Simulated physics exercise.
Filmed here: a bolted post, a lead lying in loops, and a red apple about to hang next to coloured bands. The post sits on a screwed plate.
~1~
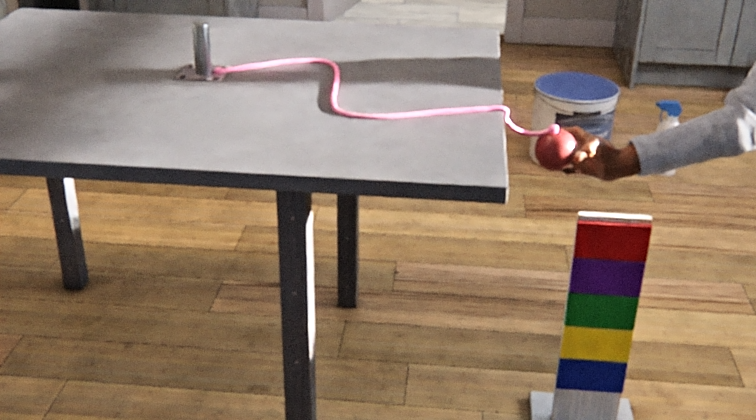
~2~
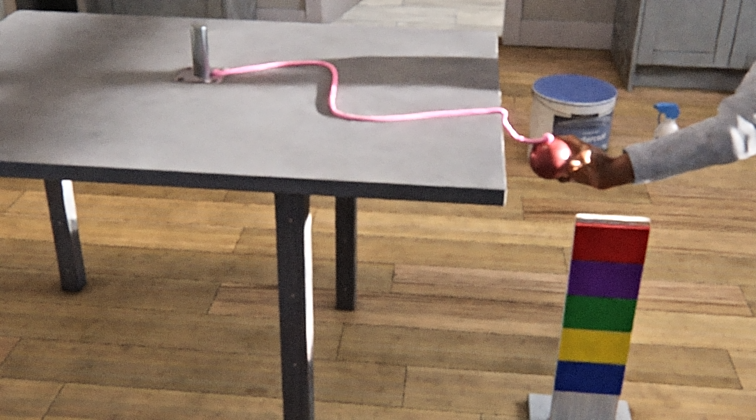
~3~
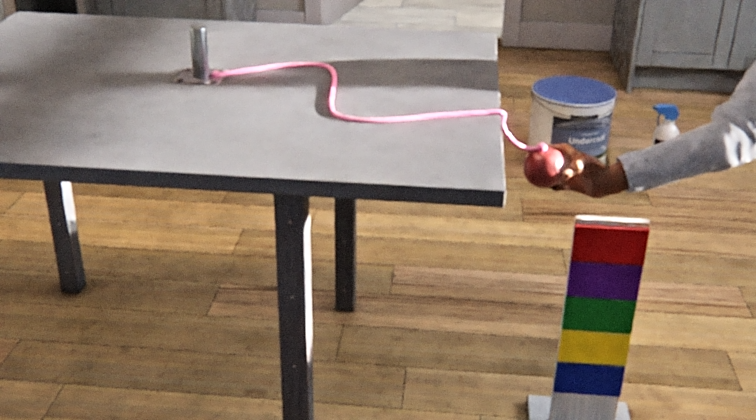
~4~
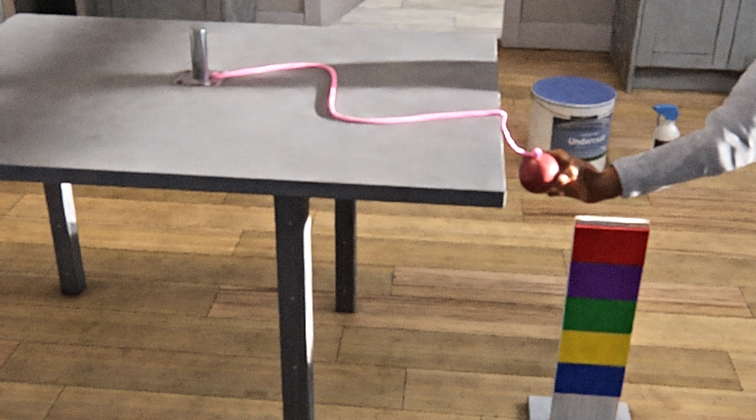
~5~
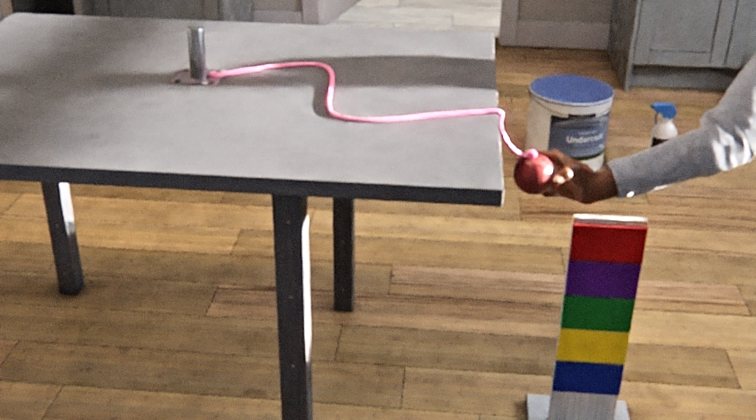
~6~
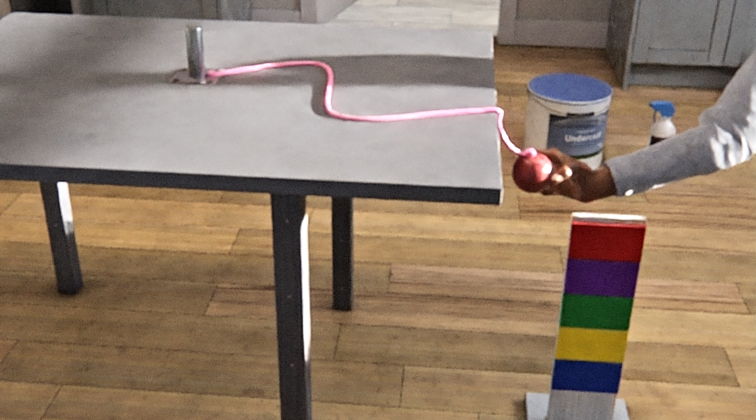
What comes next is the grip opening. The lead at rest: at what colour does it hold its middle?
The colour is green.
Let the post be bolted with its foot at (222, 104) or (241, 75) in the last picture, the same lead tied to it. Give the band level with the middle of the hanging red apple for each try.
Case by case: Yellow, then yellow.
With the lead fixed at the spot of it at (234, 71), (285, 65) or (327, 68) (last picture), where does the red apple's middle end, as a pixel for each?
It would sit near (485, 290) the first time, (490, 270) the second and (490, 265) the third.
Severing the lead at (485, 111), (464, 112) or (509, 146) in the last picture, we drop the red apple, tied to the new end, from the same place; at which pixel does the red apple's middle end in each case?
Try 1: About (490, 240). Try 2: About (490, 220). Try 3: About (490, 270).
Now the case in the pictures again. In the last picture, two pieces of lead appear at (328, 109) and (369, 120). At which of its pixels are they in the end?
(453, 96), then (497, 112).
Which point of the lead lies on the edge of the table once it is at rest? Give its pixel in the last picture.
About (362, 119).
Soon after, apple near (514, 304); level with green.
Then, apple near (457, 282); level with green.
Further on, apple near (491, 294); level with green.
At rest, apple near (484, 293); level with green. The lead holds its middle at green.
